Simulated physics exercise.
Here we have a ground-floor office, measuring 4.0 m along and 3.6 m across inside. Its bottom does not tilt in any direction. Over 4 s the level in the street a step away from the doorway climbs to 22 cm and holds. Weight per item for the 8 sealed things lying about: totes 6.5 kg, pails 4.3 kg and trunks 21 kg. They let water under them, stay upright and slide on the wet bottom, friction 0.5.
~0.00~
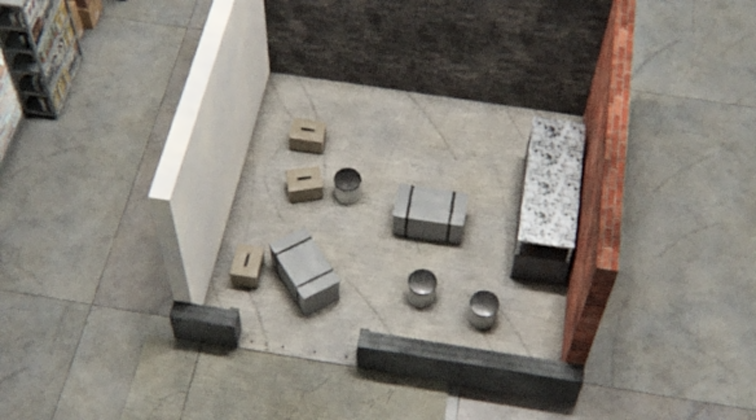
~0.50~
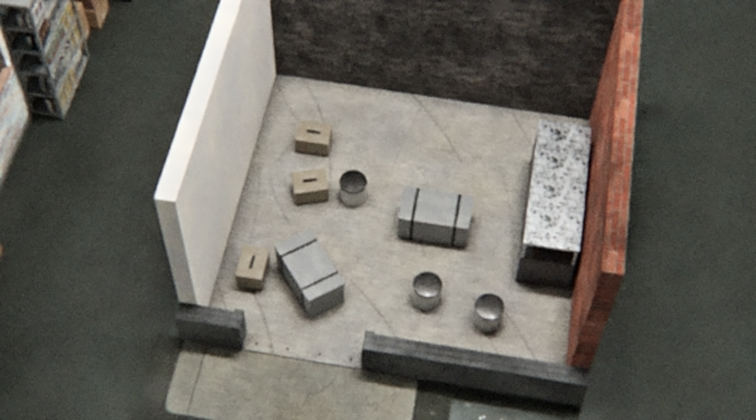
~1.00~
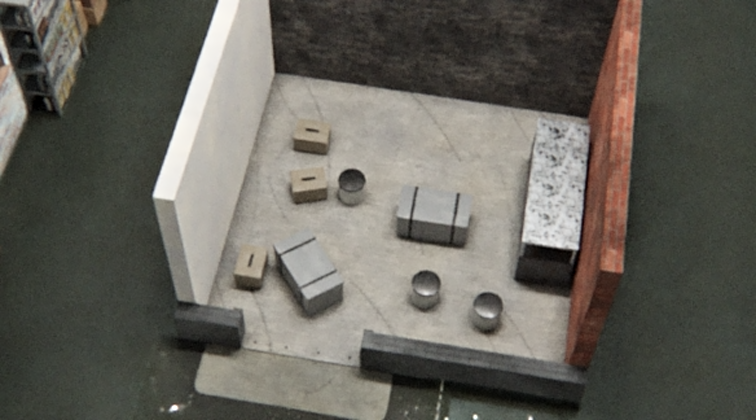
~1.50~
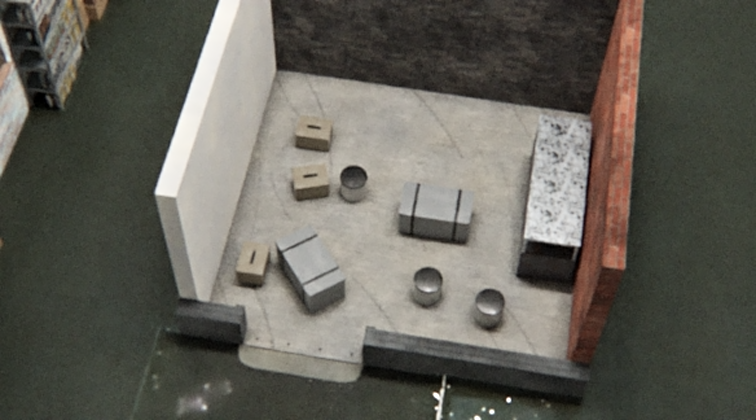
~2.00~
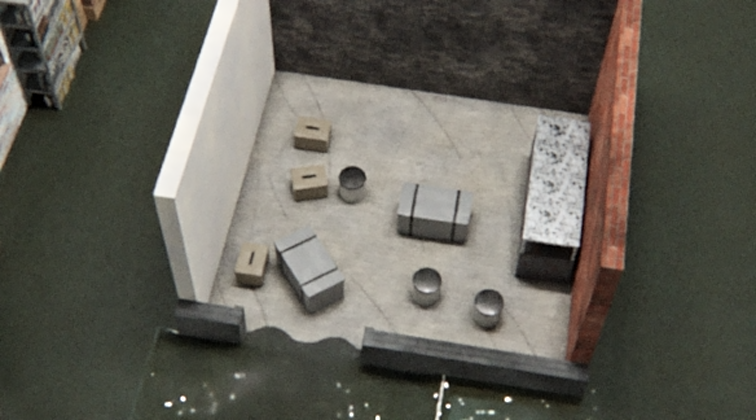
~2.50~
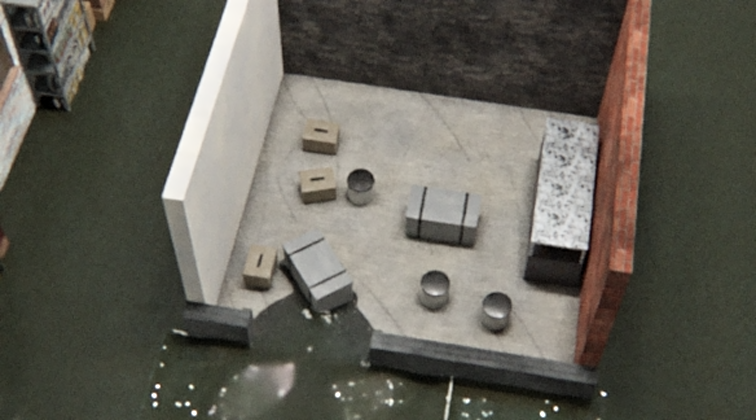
Dark water spreading around a walled, roofless room and entering through the front gap, while boxes, trunks and pails stay still.
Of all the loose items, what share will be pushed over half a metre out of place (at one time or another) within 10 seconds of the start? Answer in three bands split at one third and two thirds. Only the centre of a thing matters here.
Two thirds or more.
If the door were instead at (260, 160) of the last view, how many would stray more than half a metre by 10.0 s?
Result: 6 of them.
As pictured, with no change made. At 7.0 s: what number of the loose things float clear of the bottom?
At that moment it comes to 5.
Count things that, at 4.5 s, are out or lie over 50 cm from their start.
It comes to 1.
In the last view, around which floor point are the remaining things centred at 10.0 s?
Near (450, 186).
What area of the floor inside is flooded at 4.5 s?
Close to 5.5 m2, I'd say.
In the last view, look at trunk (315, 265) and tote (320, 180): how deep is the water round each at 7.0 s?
Depths: Near 11 cm, then near 11 cm.
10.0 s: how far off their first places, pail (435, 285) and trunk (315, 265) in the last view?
One is off by 5 cm, the other by 250 cm, in the order asked.
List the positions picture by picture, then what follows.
A tote at (304, 179) rests on the ground; a pail at (485, 303) rests on the ground; 0.0 m2 under water; 0 of 8 have shifted, in the first picture.
A tote at (310, 181), on the bottom; a pail at (490, 306), on the bottom; water covers 0.0 m2; 0 of 8 have shifted, in the second picture.
A tote at (309, 179) rests on the ground; a pail at (488, 305), on the bottom; 0.0 m2 under water; 0 of 8 have shifted, in the third picture.
A tote at (310, 176), on the bottom; a pail at (490, 301), on the bottom; 0.0 m2 under water; 0 of 8 have shifted, in the fourth picture.
A tote at (309, 177), on the bottom; a pail at (489, 302), on the bottom; 0.0 m2 under water; 0 of 8 have shifted, in the fifth picture.
A tote at (318, 179) rests on the ground; a pail at (498, 305) rests on the ground; water covers 0.5 m2; 0 of 8 have shifted, in the sixth picture.
After 3.5 s 0 of 8 are over 50 cm from their spots; 0 afloat.
After 4.5 s 1 of 8 are over 50 cm from their spots; 0 afloat.
After 7.0 s 5 of 8 are over 50 cm from their spots; 5 afloat.
After 10.0 s 6 of 8 are over 50 cm from their spots, and 6 have been at some point; 7 afloat.
